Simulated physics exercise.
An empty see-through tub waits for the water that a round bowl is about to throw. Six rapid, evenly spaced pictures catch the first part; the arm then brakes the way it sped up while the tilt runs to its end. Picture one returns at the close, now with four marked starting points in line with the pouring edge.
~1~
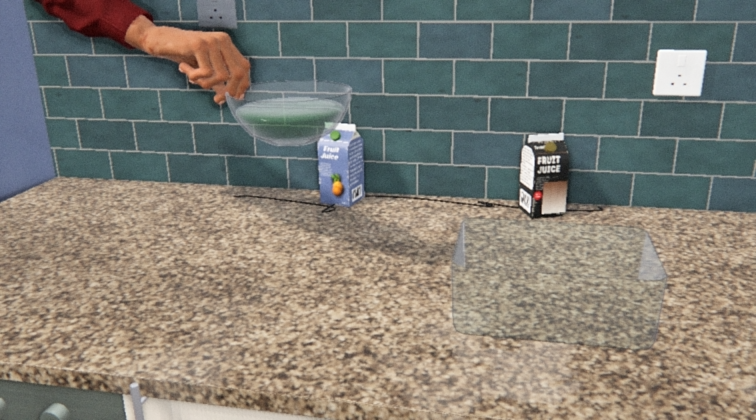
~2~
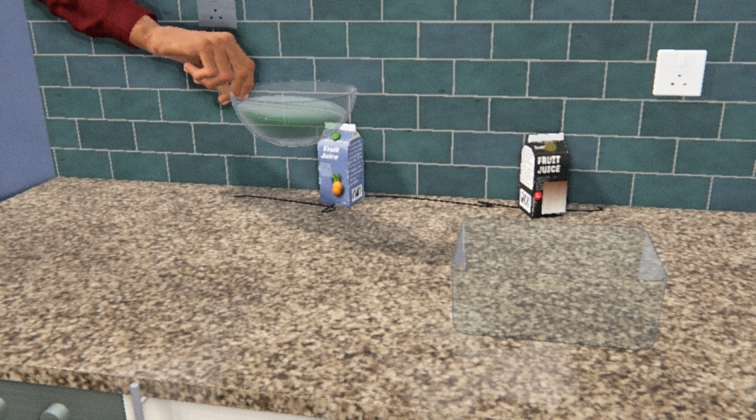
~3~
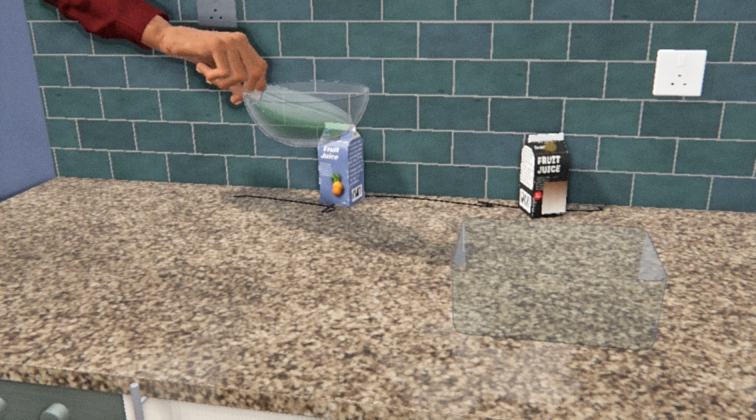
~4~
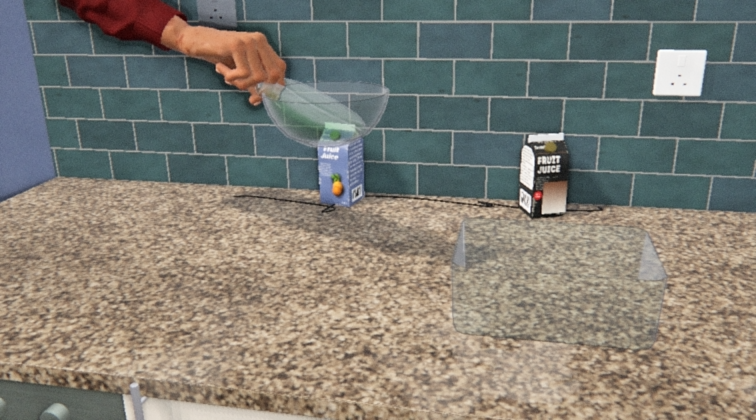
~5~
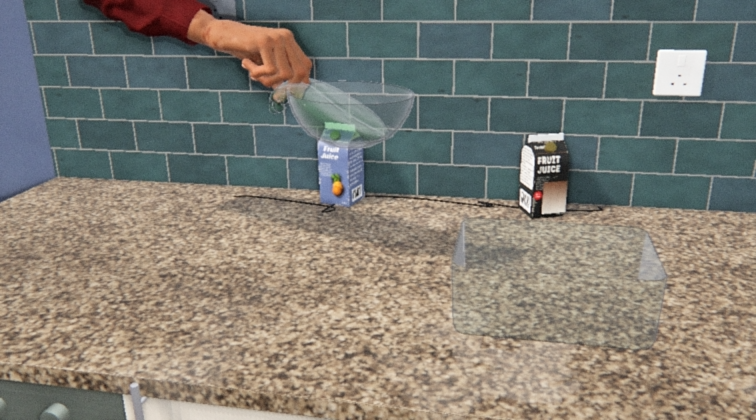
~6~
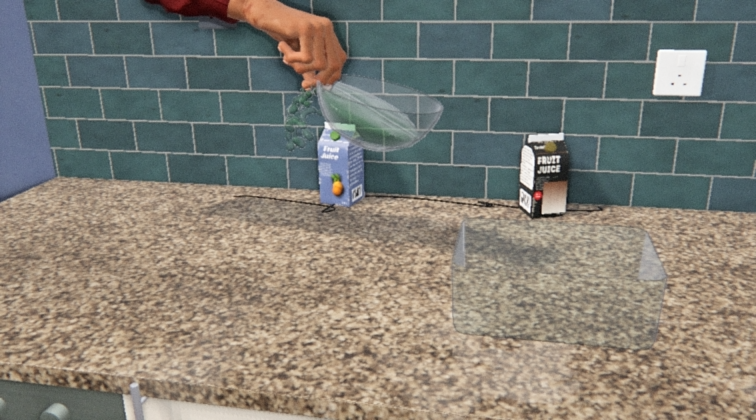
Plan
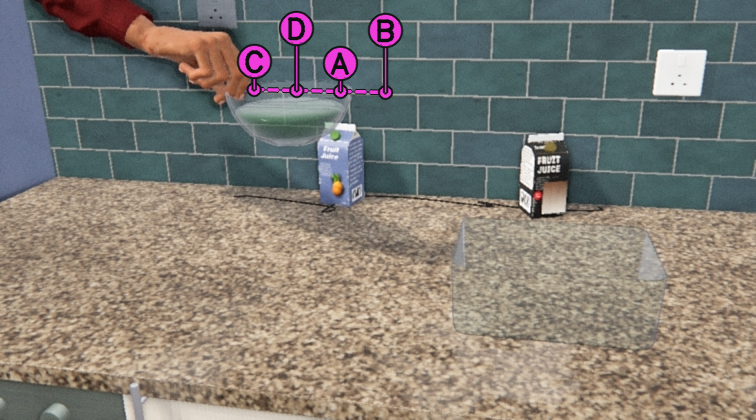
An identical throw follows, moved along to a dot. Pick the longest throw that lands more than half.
Go for C.
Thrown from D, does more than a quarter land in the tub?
Yes, clearly.
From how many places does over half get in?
All of the four.
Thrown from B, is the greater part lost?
No, not at all.
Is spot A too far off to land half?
No, not at all.
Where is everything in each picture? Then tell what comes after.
The first picture shows upright, lip at (348, 91); tub from (452, 329) to (654, 348); nothing has left yet.
The second picture shows upright, lip at (352, 91); nothing has left yet.
The third picture shows upright, lip at (366, 92); nothing has left yet.
The fourth picture shows upright, lip at (385, 92); water is over the rim, down to (264, 92).
The fifth picture shows tipped about 3°, lip at (411, 96); water is over the rim, down to (278, 109).
The sixth picture shows tipped about 13°, lip at (441, 108); water is over the rim, down to (294, 147).
On the marked copy, A at (340, 91); B at (385, 92); C at (254, 89); D at (296, 90).
With A, about 80 % lands in the tub, 13 % falls short and 7 % goes beside or beyond.
With B, about 64 % lands in the tub, 10 % falls short and 26 % goes beside or beyond.
With C, about 62 % lands in the tub, 29 % falls short and 9 % goes beside or beyond.
With D, about 71 % lands in the tub, 14 % falls short and 15 % goes beside or beyond.
